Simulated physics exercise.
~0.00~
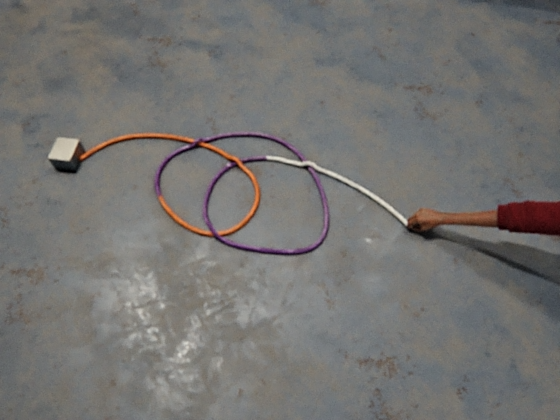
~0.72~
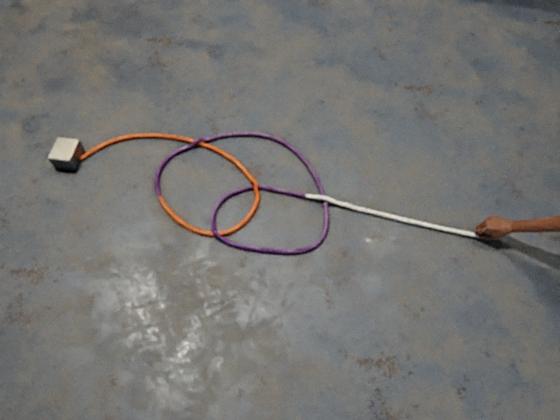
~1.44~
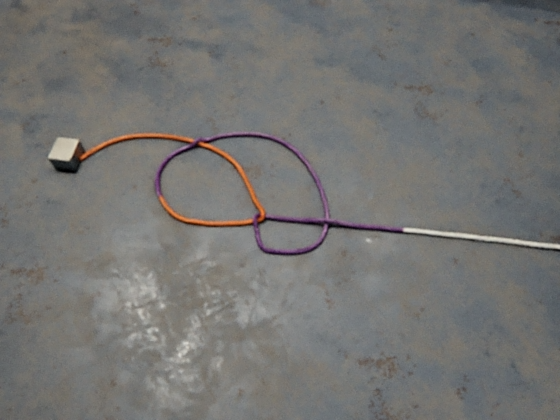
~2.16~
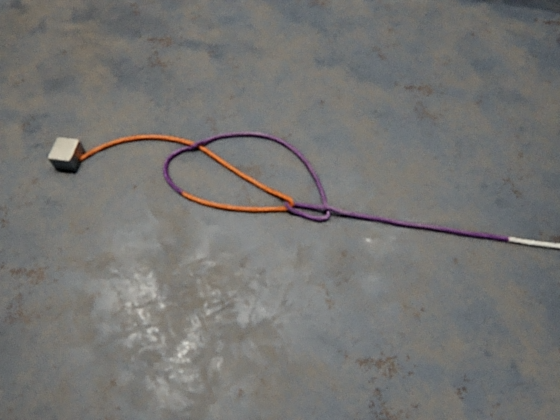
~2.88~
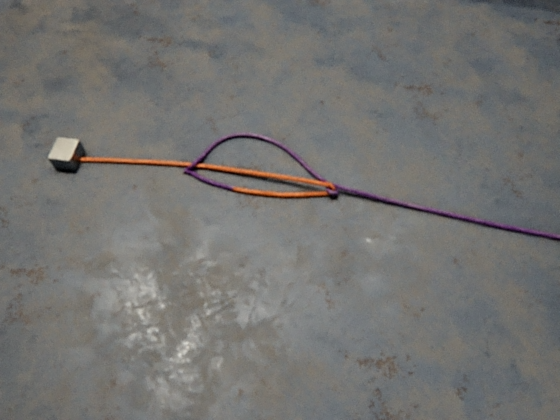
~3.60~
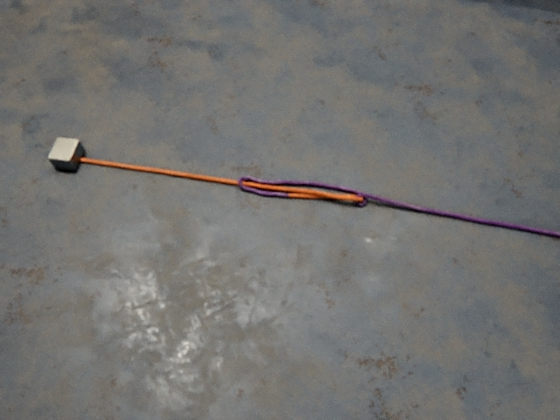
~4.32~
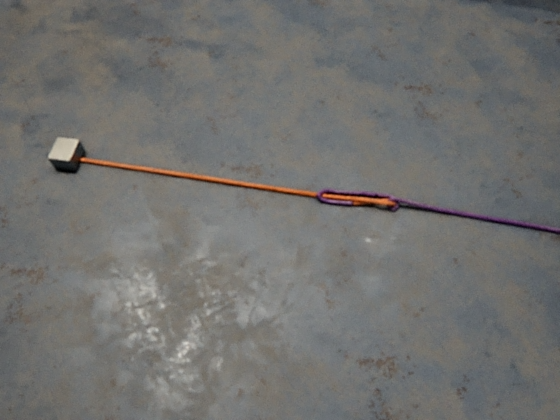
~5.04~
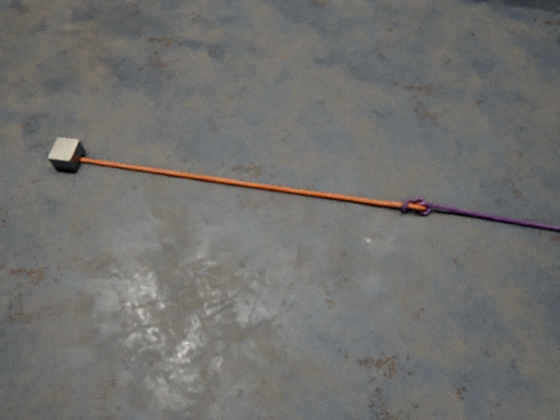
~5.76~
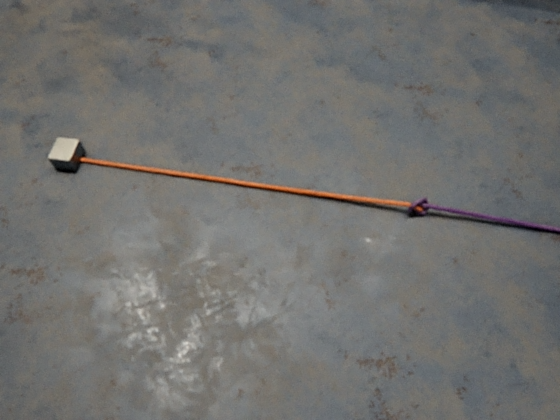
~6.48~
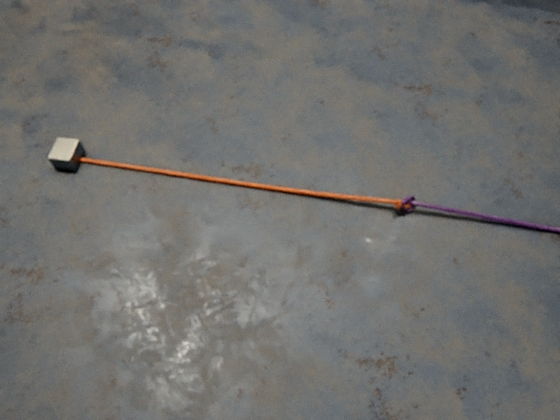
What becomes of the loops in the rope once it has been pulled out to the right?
The loops tighten into a small knot where the orange part meets the purple part, with the rope stretched straight on either side.
